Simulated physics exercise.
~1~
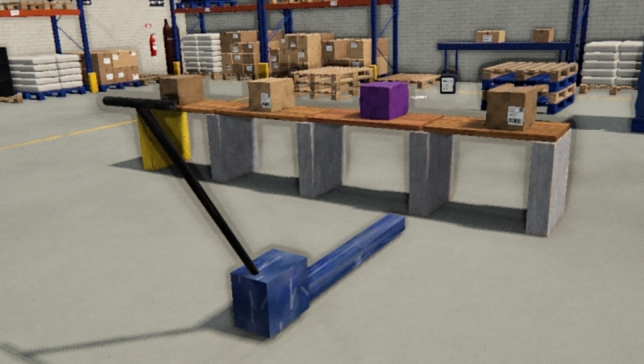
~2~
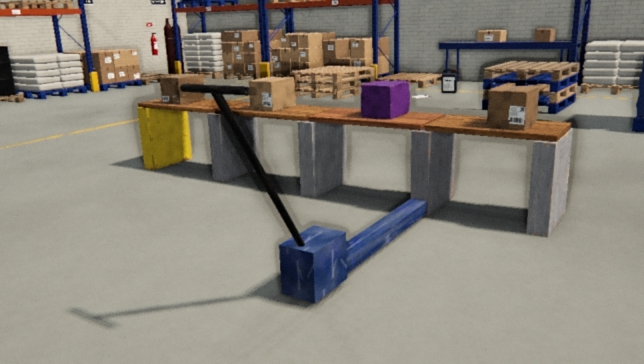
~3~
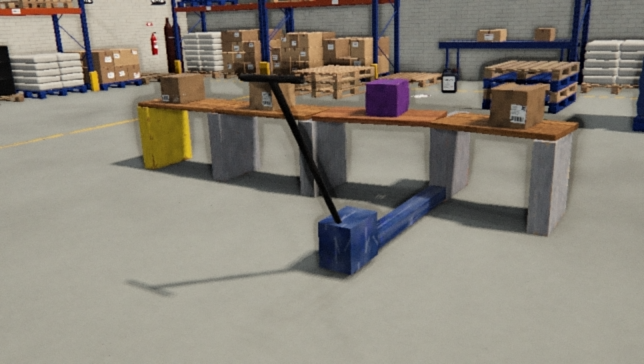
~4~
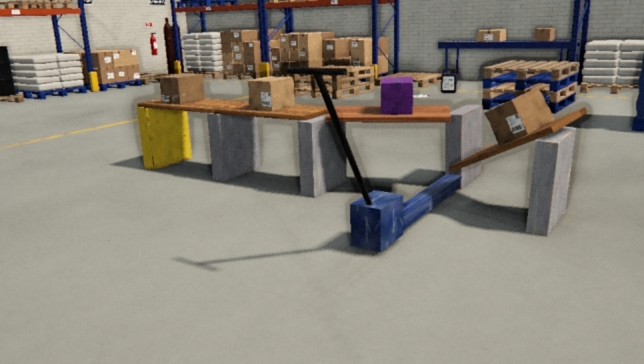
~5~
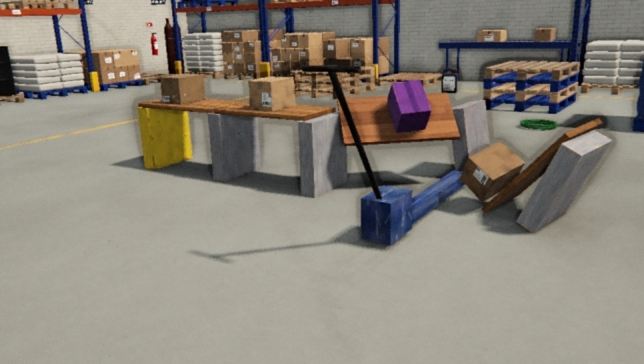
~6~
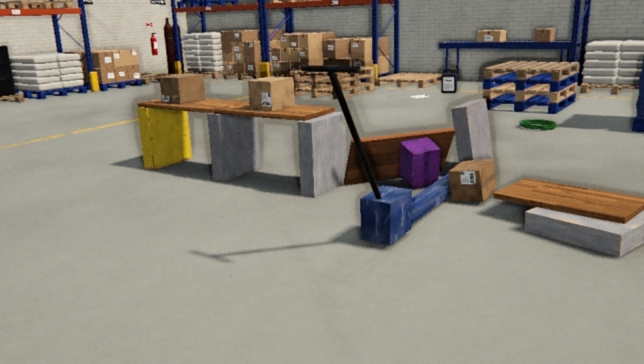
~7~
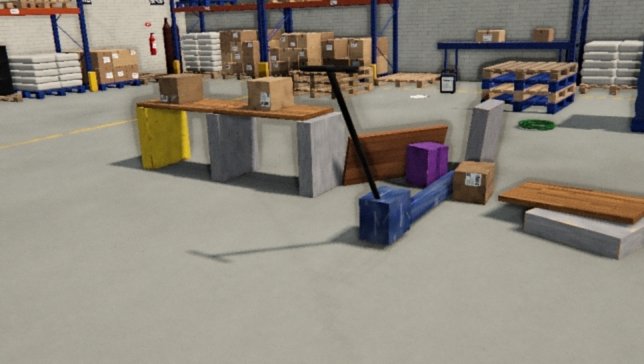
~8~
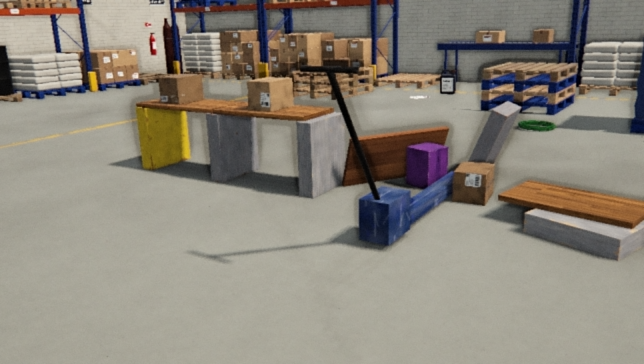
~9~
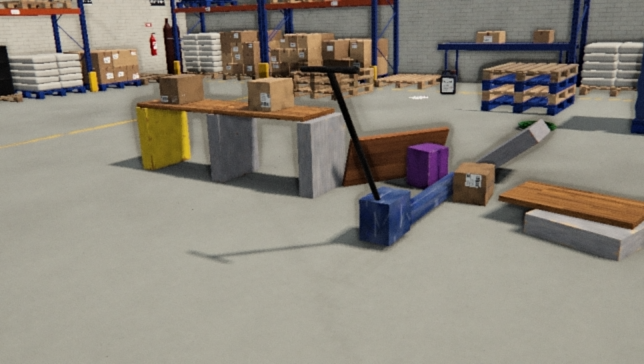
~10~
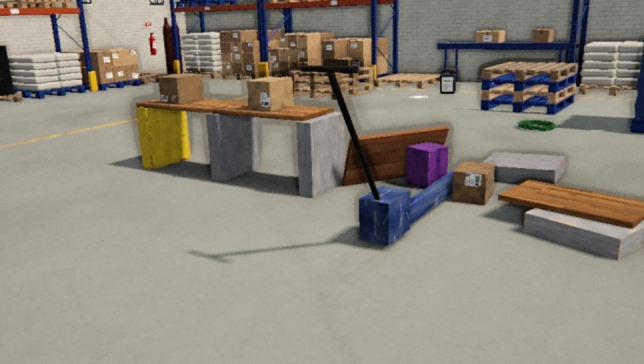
A long plank bench on upright slabs lost its right half when a blue jack slid into it and shifted a support, spilling the purple carton and a brown one, while the left half stayed standing with two boxes on top.
